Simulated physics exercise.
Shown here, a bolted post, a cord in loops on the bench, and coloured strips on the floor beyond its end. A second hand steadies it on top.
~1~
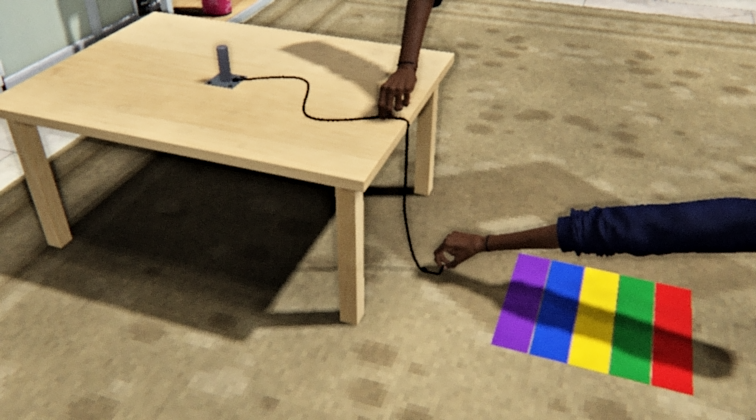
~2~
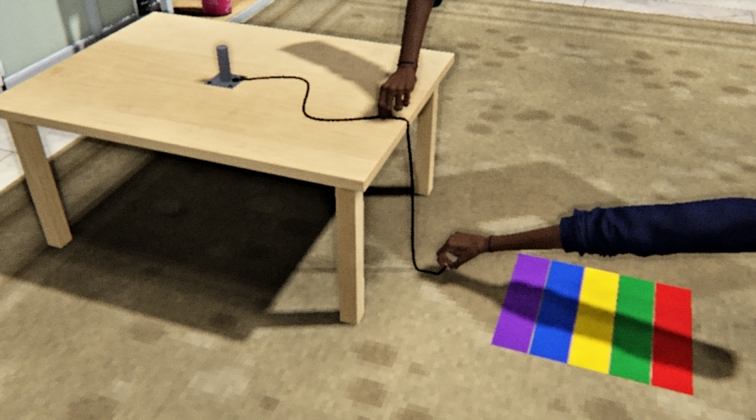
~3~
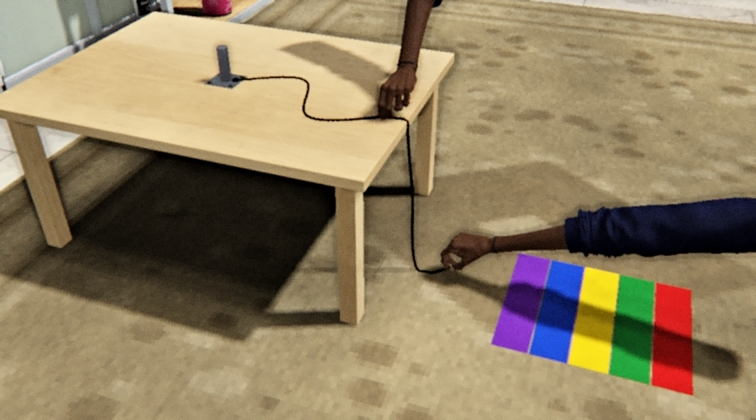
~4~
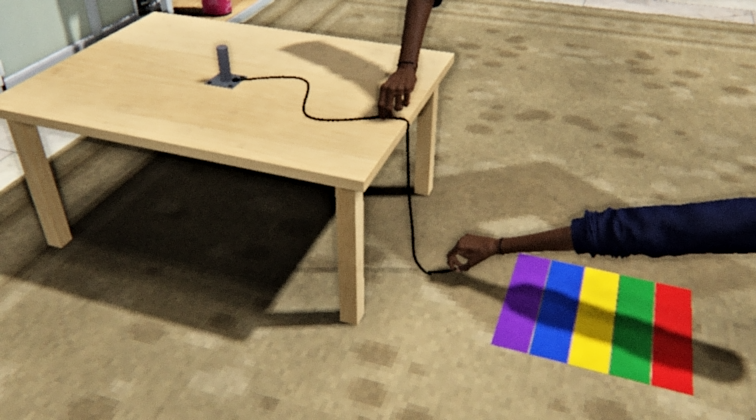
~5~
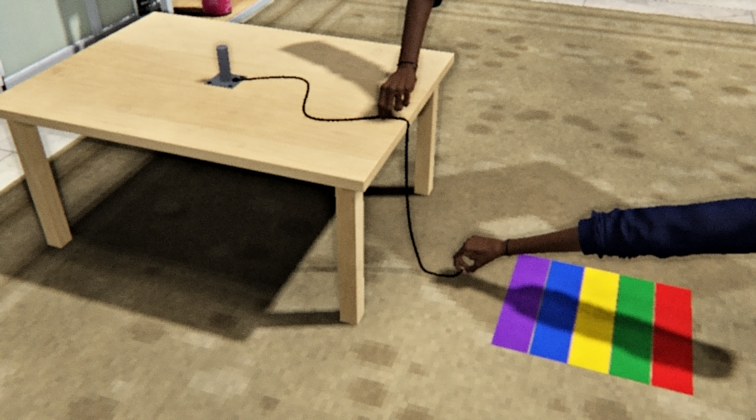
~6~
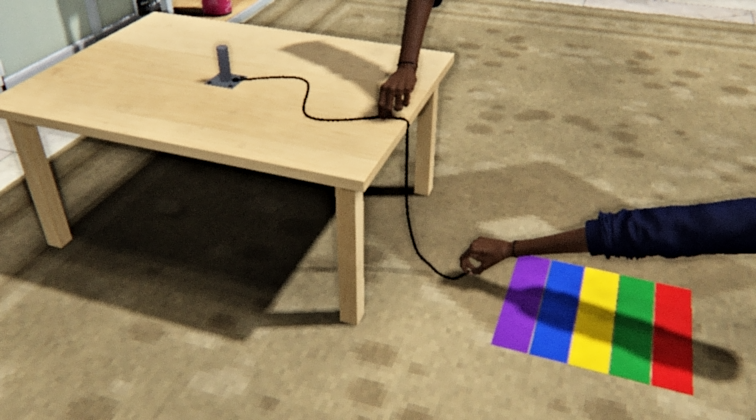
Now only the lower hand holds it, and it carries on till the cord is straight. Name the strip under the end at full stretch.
The green one.
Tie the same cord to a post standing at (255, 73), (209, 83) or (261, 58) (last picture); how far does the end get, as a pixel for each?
Near (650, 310), (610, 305) and (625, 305).
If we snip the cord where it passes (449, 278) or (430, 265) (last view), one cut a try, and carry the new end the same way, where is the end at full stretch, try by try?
The places are (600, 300) and (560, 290).
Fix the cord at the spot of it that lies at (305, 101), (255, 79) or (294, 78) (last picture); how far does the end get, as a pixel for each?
About (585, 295), (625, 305) and (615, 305).
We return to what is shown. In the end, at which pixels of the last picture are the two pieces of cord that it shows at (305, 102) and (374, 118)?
At (345, 104), then (433, 140).
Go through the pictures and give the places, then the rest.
In the first picture, end (443, 265); purple (514, 330); blue (552, 340); yellow (591, 349); green (631, 359); red (672, 369).
In the second picture, end (446, 266); cord through (269, 78) (307, 94) (330, 120) (406, 123) (413, 195) (413, 254).
In the third picture, end (450, 267).
In the fourth picture, end (456, 268); cord through (269, 78) (307, 94) (330, 120) (406, 123) (409, 194) (414, 254).
In the fifth picture, end (462, 270).
In the sixth picture, end (469, 271); cord through (269, 78) (307, 94) (330, 120) (406, 123) (407, 194) (418, 254).
Early on, end near (563, 292); over blue.
Midway, end near (605, 302); over yellow.
At the end of the slack, end near (631, 308); over green. It halts on the green strip.
